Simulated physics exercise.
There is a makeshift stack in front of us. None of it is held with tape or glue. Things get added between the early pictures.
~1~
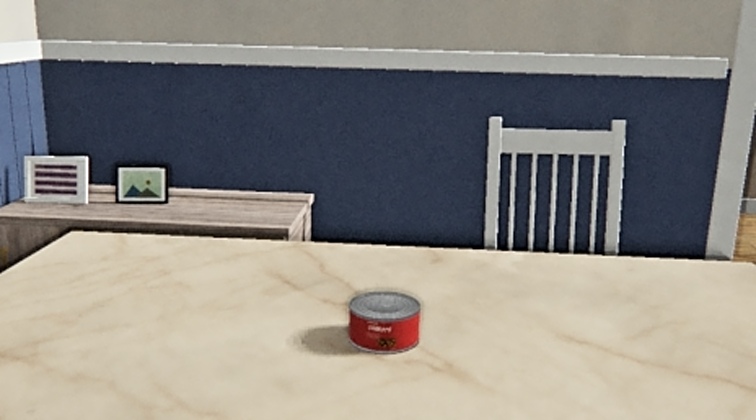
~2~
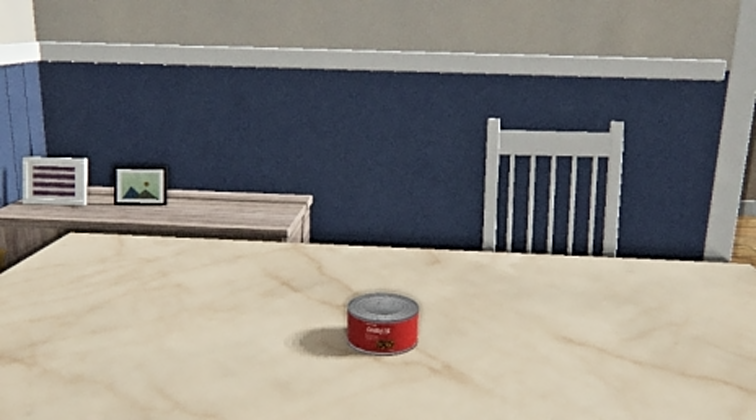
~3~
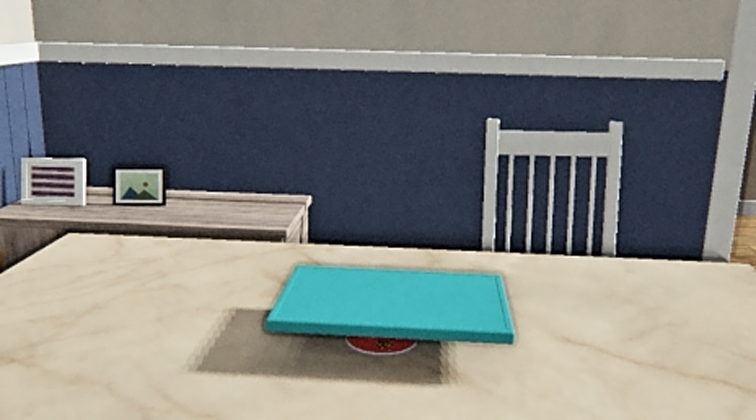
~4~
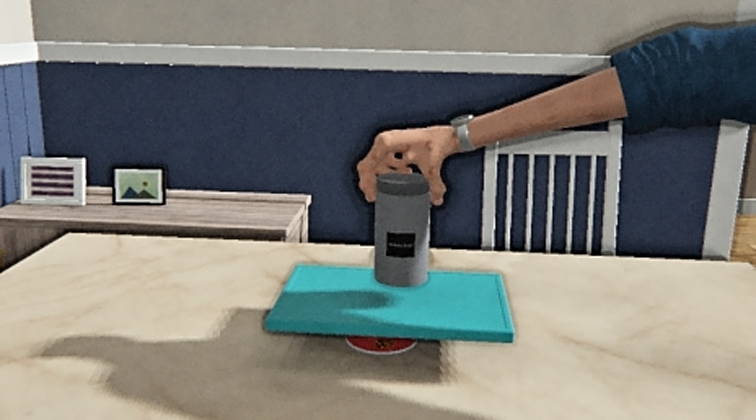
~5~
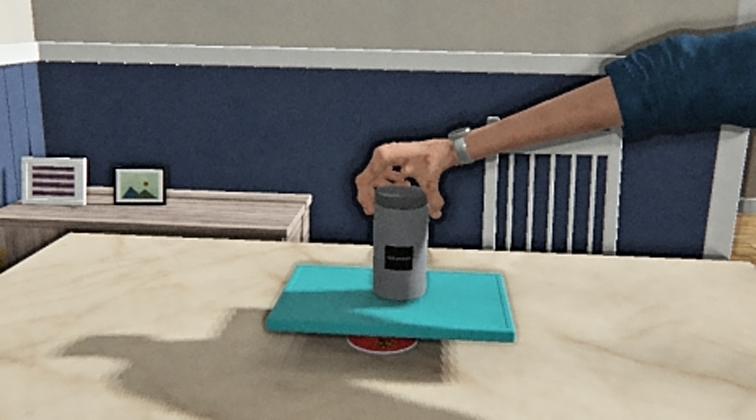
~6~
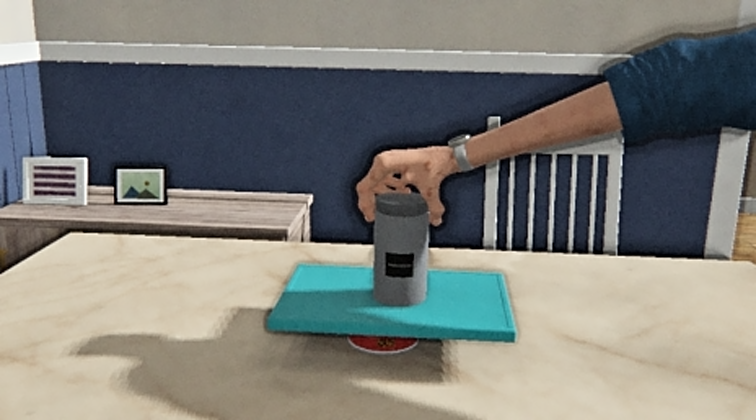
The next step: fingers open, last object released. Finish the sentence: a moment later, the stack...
It stays put.
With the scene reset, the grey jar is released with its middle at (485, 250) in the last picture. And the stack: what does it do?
Topples.
Then, 0.20 s on from there, no change.
Then, 0.50 s on from there, grey jar resting near (401, 249).
In the end, all 3 unmoved. At the end, from the last picture's camera, grey jar near (401, 249). The stack holds.
